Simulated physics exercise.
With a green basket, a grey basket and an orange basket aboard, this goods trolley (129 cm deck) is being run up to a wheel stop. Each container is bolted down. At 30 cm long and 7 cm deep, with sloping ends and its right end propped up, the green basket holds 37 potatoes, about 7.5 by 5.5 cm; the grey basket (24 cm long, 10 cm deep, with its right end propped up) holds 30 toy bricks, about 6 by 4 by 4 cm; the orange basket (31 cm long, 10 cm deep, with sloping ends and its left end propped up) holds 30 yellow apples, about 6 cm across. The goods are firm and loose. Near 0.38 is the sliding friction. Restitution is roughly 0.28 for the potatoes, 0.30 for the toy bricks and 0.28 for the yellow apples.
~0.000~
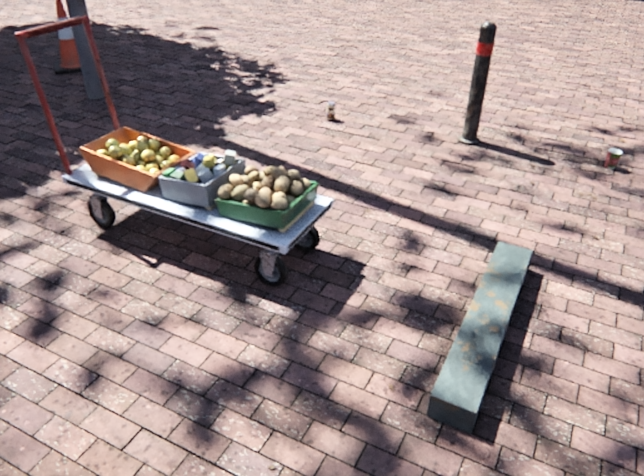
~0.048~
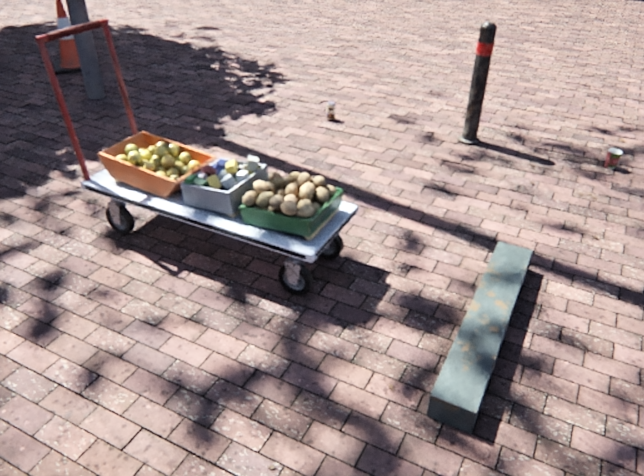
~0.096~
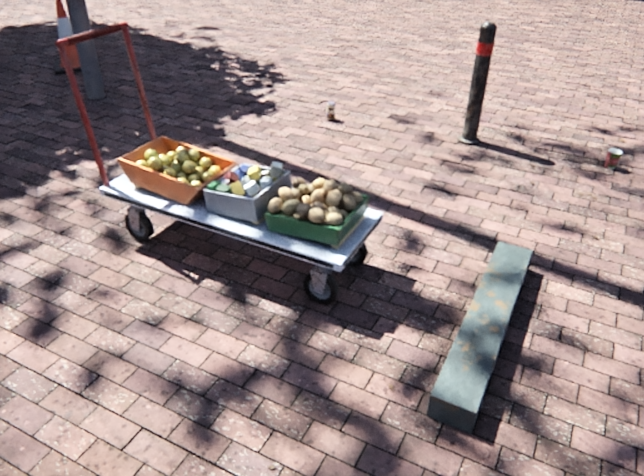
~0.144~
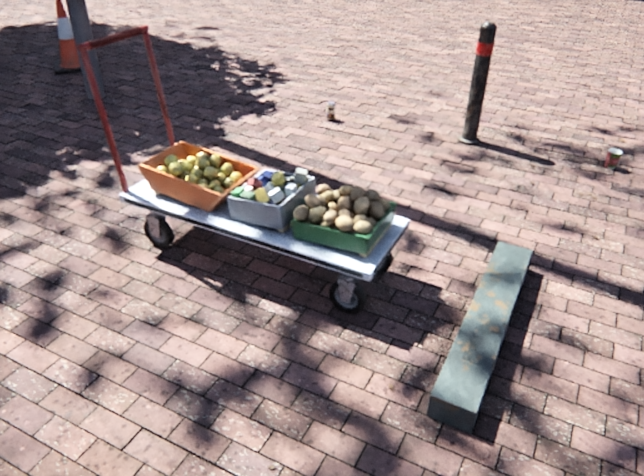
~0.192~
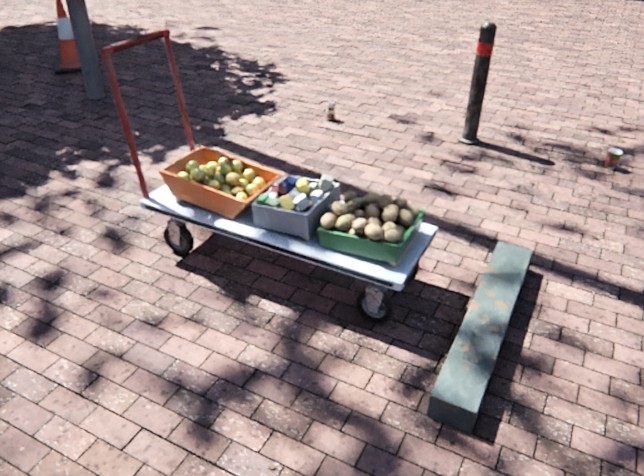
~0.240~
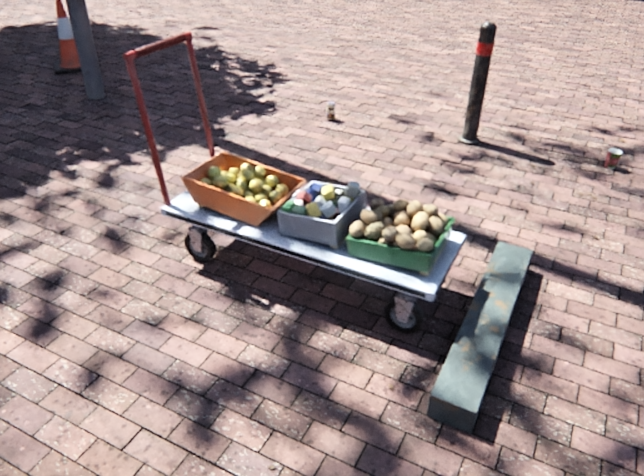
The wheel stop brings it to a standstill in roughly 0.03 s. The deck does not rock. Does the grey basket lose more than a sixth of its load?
No: Spillage stays beneath one sixth.
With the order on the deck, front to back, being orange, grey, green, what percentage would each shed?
Green basket 30 %, grey basket 20 %, orange basket 30 %.
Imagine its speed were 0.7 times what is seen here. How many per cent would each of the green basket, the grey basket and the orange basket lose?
Green basket 30, grey basket 0, orange basket 10 per cent.
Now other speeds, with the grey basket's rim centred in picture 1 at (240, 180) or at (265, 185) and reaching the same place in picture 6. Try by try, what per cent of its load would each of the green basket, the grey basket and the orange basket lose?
Green basket 20 then 10, grey basket 0 then 0, orange basket 10 then 0 per cent.
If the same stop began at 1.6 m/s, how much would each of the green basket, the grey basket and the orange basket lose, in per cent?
In that case the green basket sheds 20 per cent of its load, the grey basket 0 per cent, and the orange basket 0 per cent.
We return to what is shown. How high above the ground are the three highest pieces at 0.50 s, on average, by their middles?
Their middles sit some 56 cm up.
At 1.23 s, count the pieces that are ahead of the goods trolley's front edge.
I'd estimate close to 8 pieces.
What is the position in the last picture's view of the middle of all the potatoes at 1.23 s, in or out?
In the last view they're centred near (452, 248).
After 0.28 s, impact.
After 0.38 s, 6 of 37 out of the green basket, 1 of 30 out of the grey basket and 0 of 30 out of the orange basket.
After 0.50 s, 10 of 37 out of the green basket, 2 of 30 out of the grey basket and 8 of 30 out of the orange basket.
After 0.73 s, 12 of 37 out of the green basket, 2 of 30 out of the grey basket and 9 of 30 out of the orange basket.
When it is over (at 1.23 s), 12 of 37 out of the green basket, 2 of 30 out of the grey basket and 9 of 30 out of the orange basket. Asked share, 2 of 30, 7 per cent.
